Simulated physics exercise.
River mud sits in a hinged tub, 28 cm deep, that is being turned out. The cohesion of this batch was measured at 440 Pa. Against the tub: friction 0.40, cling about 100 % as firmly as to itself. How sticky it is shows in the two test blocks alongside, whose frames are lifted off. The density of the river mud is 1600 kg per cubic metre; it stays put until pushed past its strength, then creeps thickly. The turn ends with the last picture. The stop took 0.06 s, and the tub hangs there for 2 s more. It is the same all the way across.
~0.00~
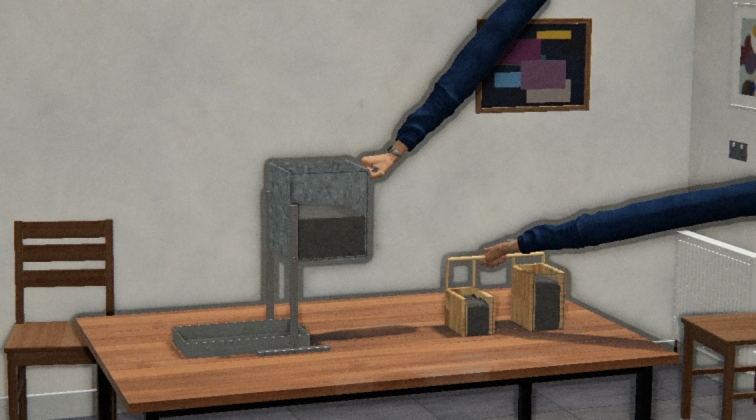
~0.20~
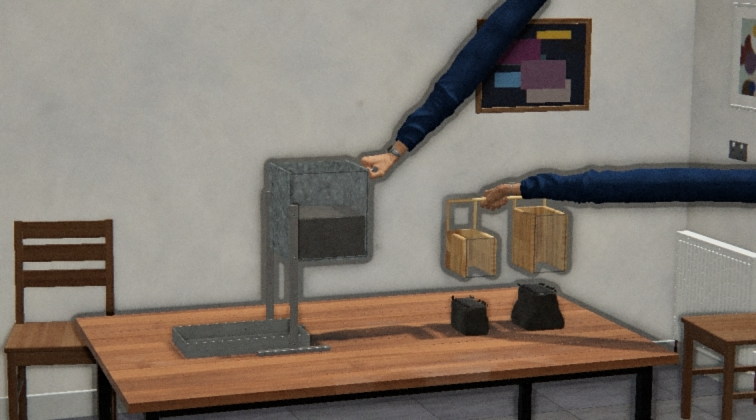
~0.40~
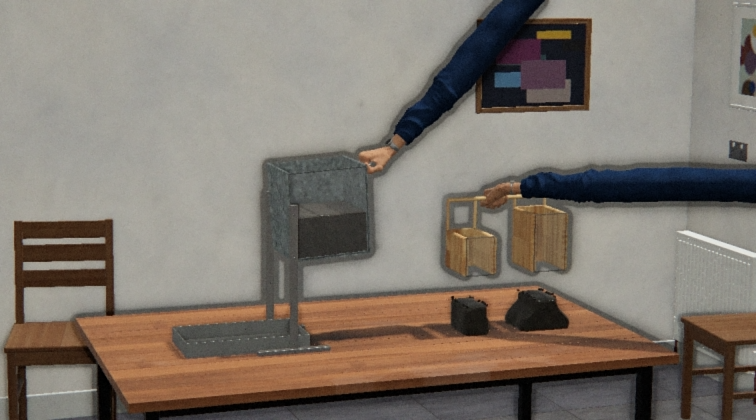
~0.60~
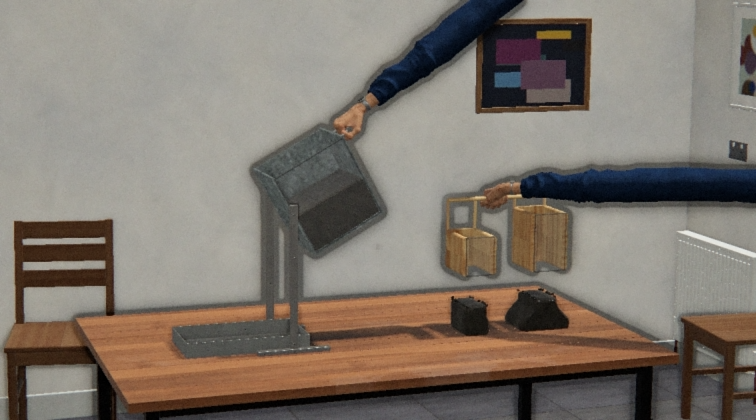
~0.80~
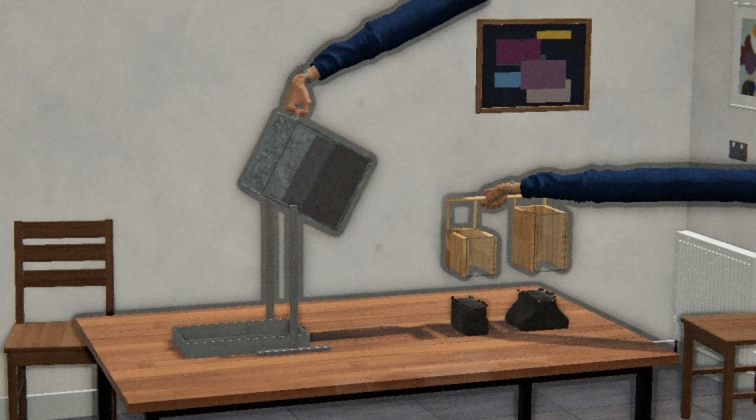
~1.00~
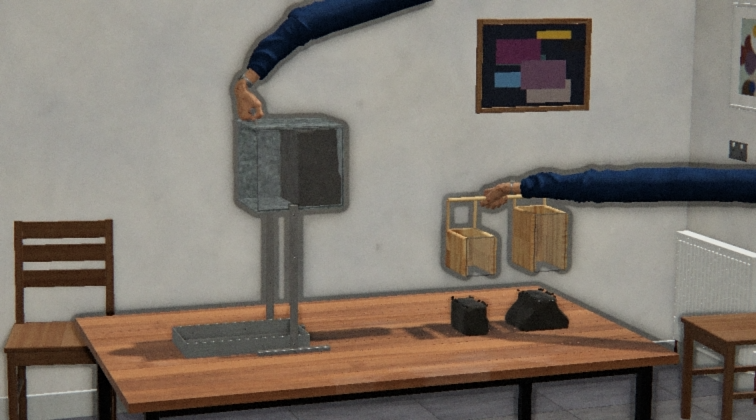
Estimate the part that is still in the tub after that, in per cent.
Close to 71 per cent.
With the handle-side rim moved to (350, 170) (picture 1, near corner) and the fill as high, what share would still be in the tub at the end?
Then about 100 %.
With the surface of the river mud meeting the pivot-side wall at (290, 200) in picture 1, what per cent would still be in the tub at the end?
In that case some 55 per cent.
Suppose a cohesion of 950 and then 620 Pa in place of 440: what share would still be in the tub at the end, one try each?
In turn about 100 %, 95 %.
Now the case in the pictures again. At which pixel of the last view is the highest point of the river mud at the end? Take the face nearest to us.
Near (321, 175).
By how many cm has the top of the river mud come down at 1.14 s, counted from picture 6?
About 5 cm.
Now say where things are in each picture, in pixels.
In the first picture, handle-side rim at (366, 170), tilt 0 degrees; highest point of the river mud at (346, 216); test blocks 11 cm, 16 cm high (left to right).
In the second picture, handle-side rim at (366, 170), tilt 0 degrees; highest point of the river mud at (346, 216); test blocks 10 cm, 13 cm high (left to right).
In the third picture, handle-side rim at (364, 166), tilt 3 degrees; highest point of the river mud at (360, 212); test blocks 10 cm, 11 cm high (left to right).
In the fourth picture, handle-side rim at (341, 138), tilt 29 degrees; highest point of the river mud at (359, 180); test blocks 10 cm, 11 cm high (left to right).
In the fifth picture, handle-side rim at (297, 122), tilt 62 degrees; highest point of the river mud at (338, 145); test blocks 10 cm, 11 cm high (left to right).
In the sixth picture, handle-side rim at (256, 131), tilt 90 degrees; highest point of the river mud at (333, 130); test blocks 10 cm, 11 cm high (left to right).
By 1.14 s, the tub is at 90 degrees and holds 100 %.
By 1.31 s, the tub is at 90 degrees and holds 88 %.
By 1.48 s, the tub is at 90 degrees and holds 72 %.
By 1.65 s, the tub is at 90 degrees and holds 71 %.
By 3.00 s, at the end, the tub is at 90 degrees and holds 71 %.
